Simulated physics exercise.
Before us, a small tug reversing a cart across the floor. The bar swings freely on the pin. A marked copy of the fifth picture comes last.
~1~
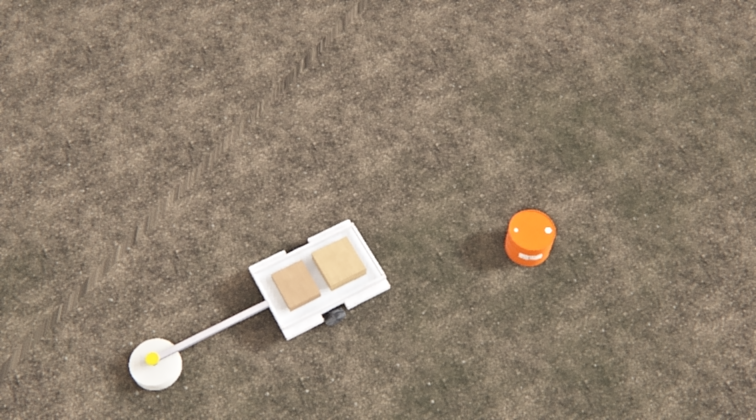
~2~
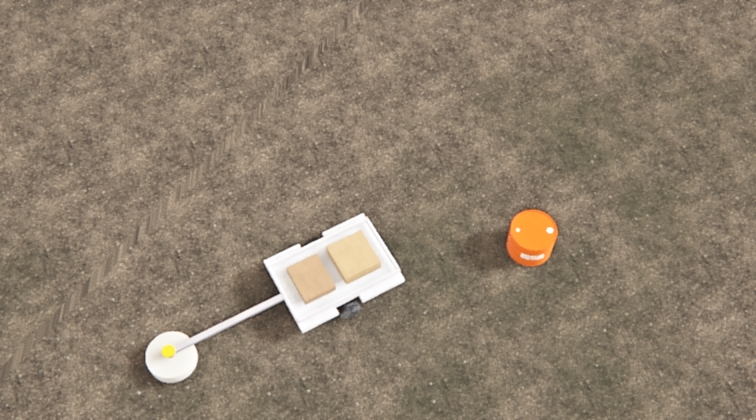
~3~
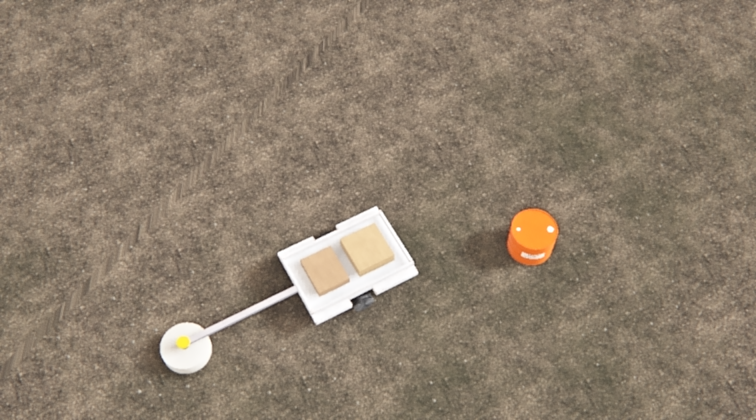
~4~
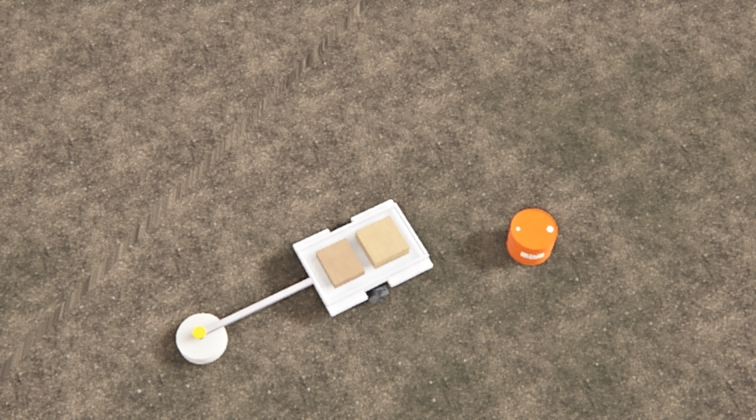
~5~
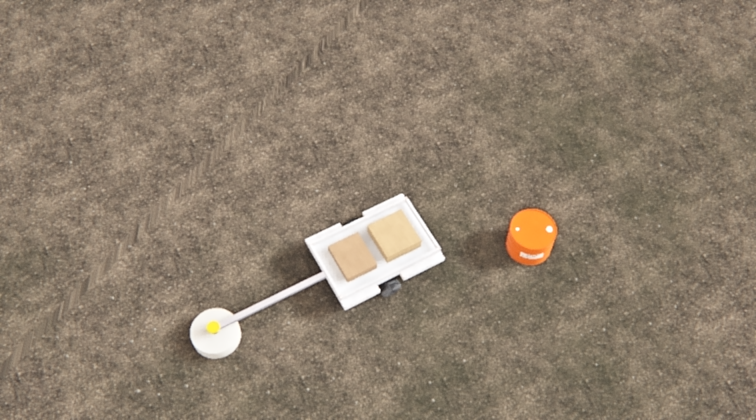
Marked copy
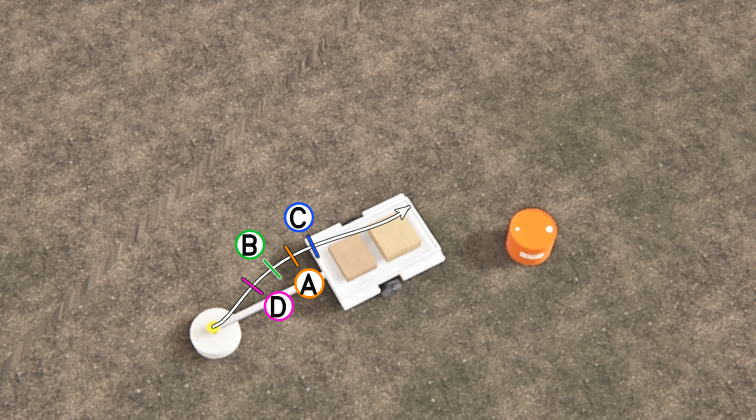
The clip shows a round white robot pushing a white cart by a bar, with two wooden blocks on the cart, steadily up and to the right across a brown floor, narrowing the gap to an orange tub.
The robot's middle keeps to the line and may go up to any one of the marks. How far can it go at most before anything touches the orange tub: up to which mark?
Mark B.
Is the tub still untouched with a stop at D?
For that mark, yes.
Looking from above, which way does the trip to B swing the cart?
Clockwise.
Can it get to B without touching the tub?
Yes.
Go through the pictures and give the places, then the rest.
The first picture shows robot (155, 363); white cart (319, 277); orange tub (527, 246).
The second picture shows robot (171, 356); white cart (334, 270); orange tub (529, 246).
The third picture shows robot (185, 347); white cart (347, 263); orange tub (530, 245).
The fourth picture shows robot (201, 337); white cart (363, 255); orange tub (529, 245).
The fifth picture shows robot (215, 332); white cart (375, 249); orange tub (528, 245).
On the marked copy, A at (292, 256); B at (272, 269); C at (313, 246); D at (253, 286); the route from (213, 327) via (308, 249) to (409, 207).
With B. Early on, robot (237, 312), cart (398, 238).
Further on, robot (256, 290), cart (421, 230).
At the end, robot (273, 274), cart (440, 224); nothing has been touched.
As for the rest, A is too far, the tub has been hit; C is too far, the tub has been hit; D is safe but short.
